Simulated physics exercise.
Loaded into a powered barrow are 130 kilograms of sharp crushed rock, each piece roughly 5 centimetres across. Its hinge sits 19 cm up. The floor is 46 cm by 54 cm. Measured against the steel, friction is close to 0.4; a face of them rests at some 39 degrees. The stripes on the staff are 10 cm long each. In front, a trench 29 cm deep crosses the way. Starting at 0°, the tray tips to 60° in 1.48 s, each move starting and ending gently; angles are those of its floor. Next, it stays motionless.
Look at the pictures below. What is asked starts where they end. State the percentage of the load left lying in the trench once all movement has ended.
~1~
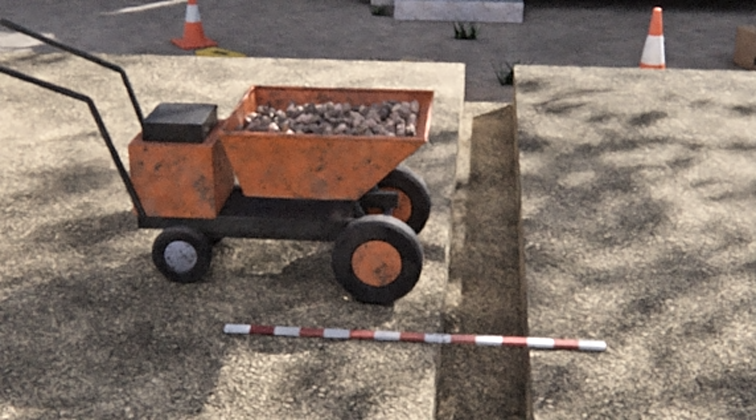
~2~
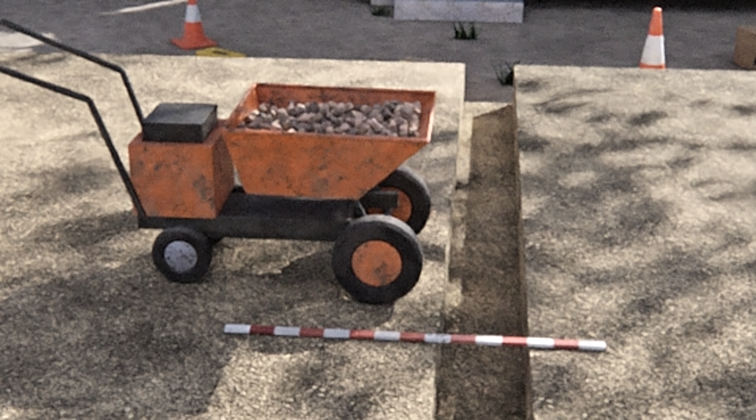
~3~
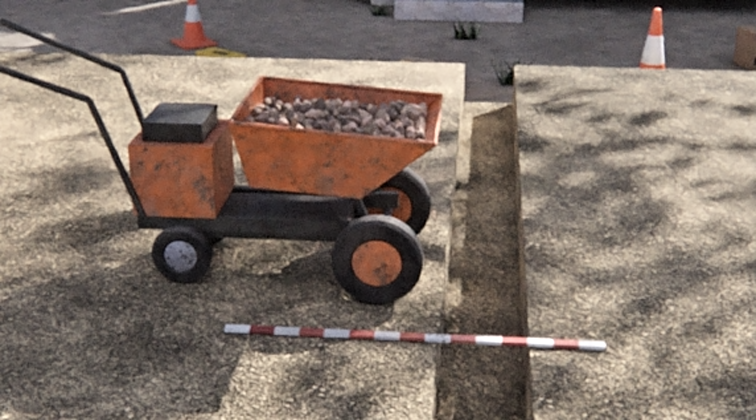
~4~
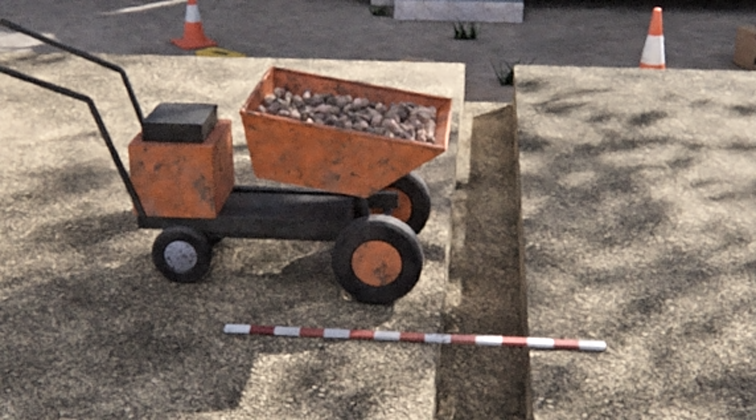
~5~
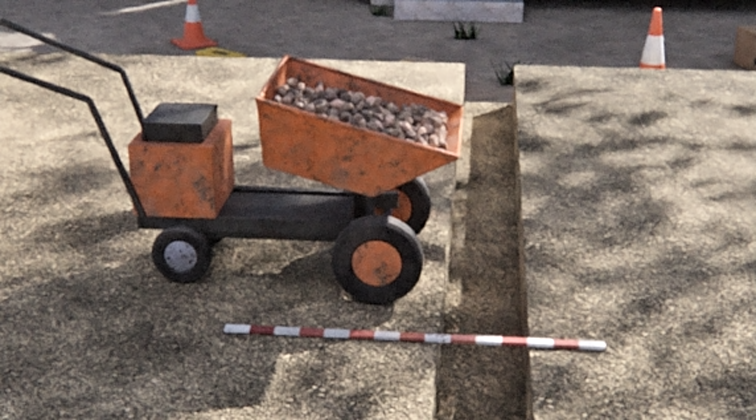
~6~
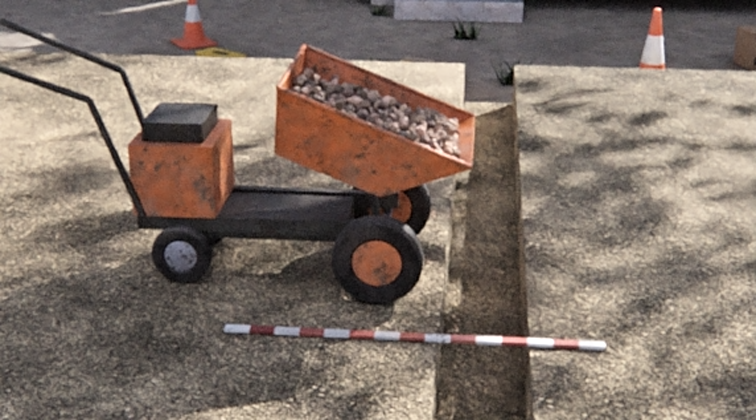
The share left there is about 28 per cent.
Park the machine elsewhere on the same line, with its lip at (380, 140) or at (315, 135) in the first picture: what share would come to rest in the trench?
Close to 60 percent in the first case, 55 percent in the second.
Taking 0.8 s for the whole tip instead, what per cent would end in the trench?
It would be near 20 percent.
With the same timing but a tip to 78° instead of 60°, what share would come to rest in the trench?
It would come to about 15 percent.
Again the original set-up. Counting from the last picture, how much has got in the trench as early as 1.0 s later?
By then, around 0 percent.
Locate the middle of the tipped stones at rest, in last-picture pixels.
I'd put it close to (539, 275).
Then, 0.5 s after the last picture the floor is at 51°, 100 % in the tray; the foremost stones are at (503, 191).
Then, 1.0 s after the last picture the floor is at 60°, 90 % in the tray, 2 % in the trench, 7 % past the trench; the foremost stones are at (557, 288).
Then, 1.3 s after the last picture the floor is at 60°, 68 % in the tray, 4 % in the trench, 28 % past the trench; the foremost stones are at (611, 274).
Then, 3.3 s after the last picture the floor is at 60°, 34 % in the tray, 28 % in the trench, 37 % past the trench; the foremost stones are at (654, 285).
